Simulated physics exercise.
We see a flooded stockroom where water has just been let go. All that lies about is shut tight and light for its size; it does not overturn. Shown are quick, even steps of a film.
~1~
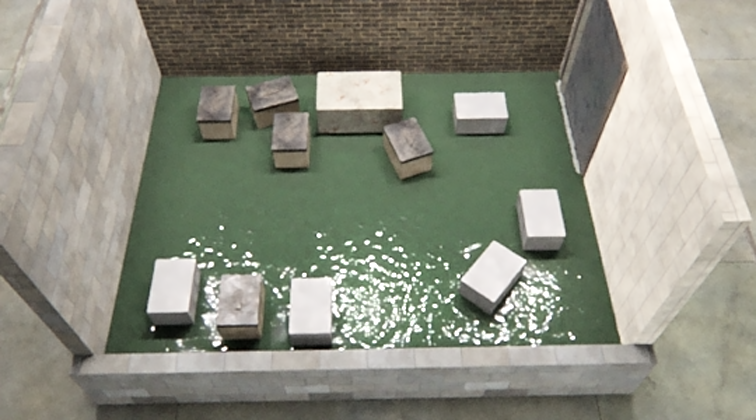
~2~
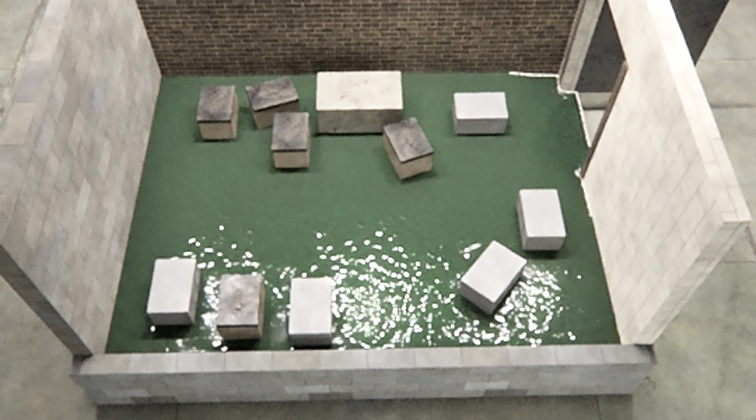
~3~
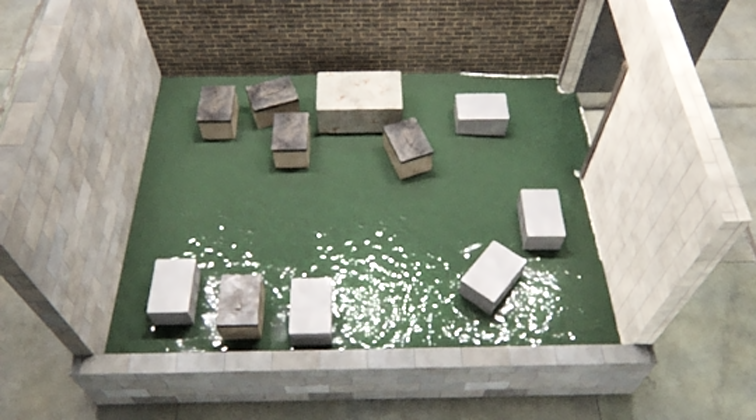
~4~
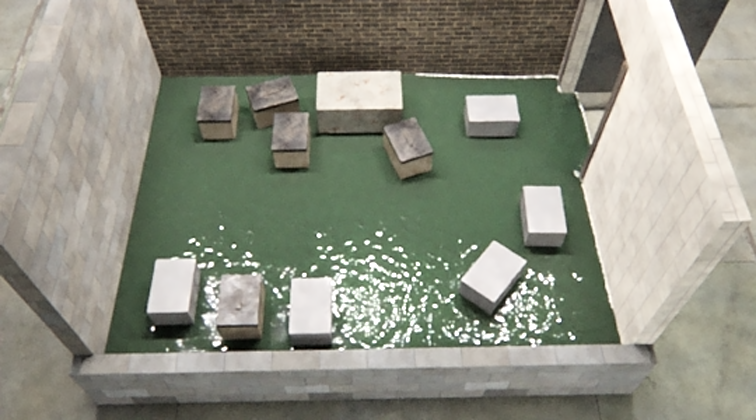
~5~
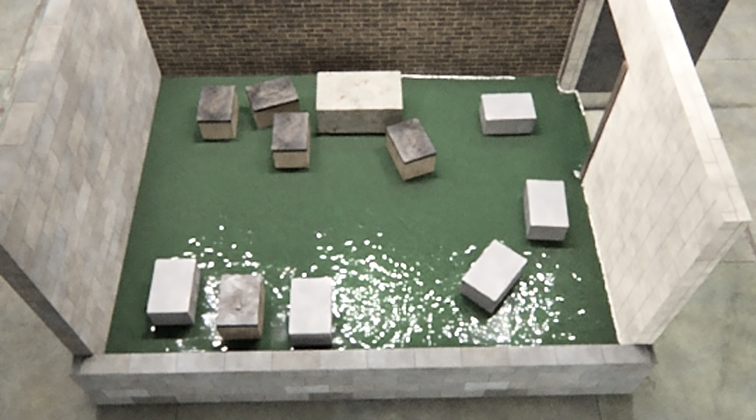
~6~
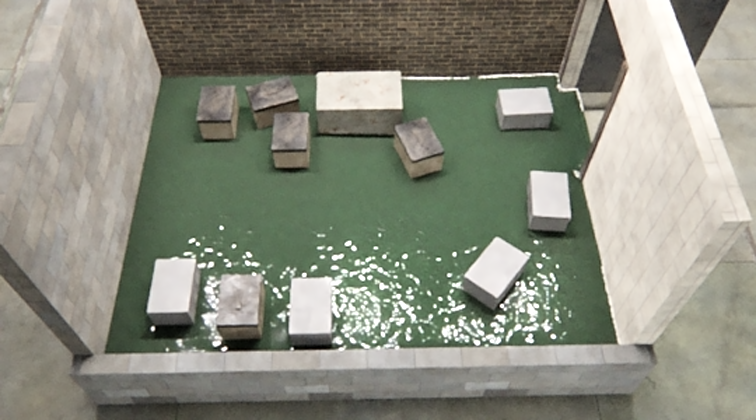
White box drifting right across green water after a dark panel opens in the right wall, with nearby boxes shifting slightly.
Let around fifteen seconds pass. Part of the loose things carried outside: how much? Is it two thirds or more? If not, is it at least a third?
Center third.
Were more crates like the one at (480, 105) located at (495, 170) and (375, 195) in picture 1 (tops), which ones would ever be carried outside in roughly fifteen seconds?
Taking them in order, the first is lost through the gap and the second is lost through the gap.
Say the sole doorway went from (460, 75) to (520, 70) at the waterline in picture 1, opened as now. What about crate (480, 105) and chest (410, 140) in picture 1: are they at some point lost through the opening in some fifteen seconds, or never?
One by one, that comes to got out, then got out.
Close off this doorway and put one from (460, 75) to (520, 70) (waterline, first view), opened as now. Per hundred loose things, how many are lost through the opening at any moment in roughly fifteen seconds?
That would be near 30 per cent of the things.
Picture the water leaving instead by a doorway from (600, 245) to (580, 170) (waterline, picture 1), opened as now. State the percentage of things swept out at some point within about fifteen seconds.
Roughly 40 %.
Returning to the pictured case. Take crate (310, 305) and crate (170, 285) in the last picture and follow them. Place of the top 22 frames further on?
They should end up near (416, 287) and (212, 282) respectively.
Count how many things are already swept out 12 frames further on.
That gives 3.
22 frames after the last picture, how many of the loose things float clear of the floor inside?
So that is 6.
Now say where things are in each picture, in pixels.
The first picture shows a crate at (481, 105), afloat; a crate at (542, 212) floats; 0 of 10 have shifted.
The second picture shows a crate at (481, 105), afloat; a crate at (542, 212) floats; 0 of 10 have shifted.
The third picture shows a crate at (482, 106), afloat; a crate at (543, 212), afloat; 0 of 10 have shifted.
The fourth picture shows a crate at (493, 108), afloat, close to its start; a crate at (545, 209) floats, close to its start; 2 of 10 have shifted.
The fifth picture shows a crate at (509, 106) floats, a stride from its start; a crate at (547, 203) floats, close to its start; 2 of 10 have shifted.
The sixth picture shows a crate at (526, 101) floats, a stride from its start; a crate at (550, 194), afloat, close to its start; 4 of 10 have shifted.
A moment on, 0 of 10 are out; 10 afloat.
Next, 3 of 10 are out; 7 afloat.
Later, 4 of 10 are out; 6 afloat.
In the end, 4 of 10 are out; 6 afloat.
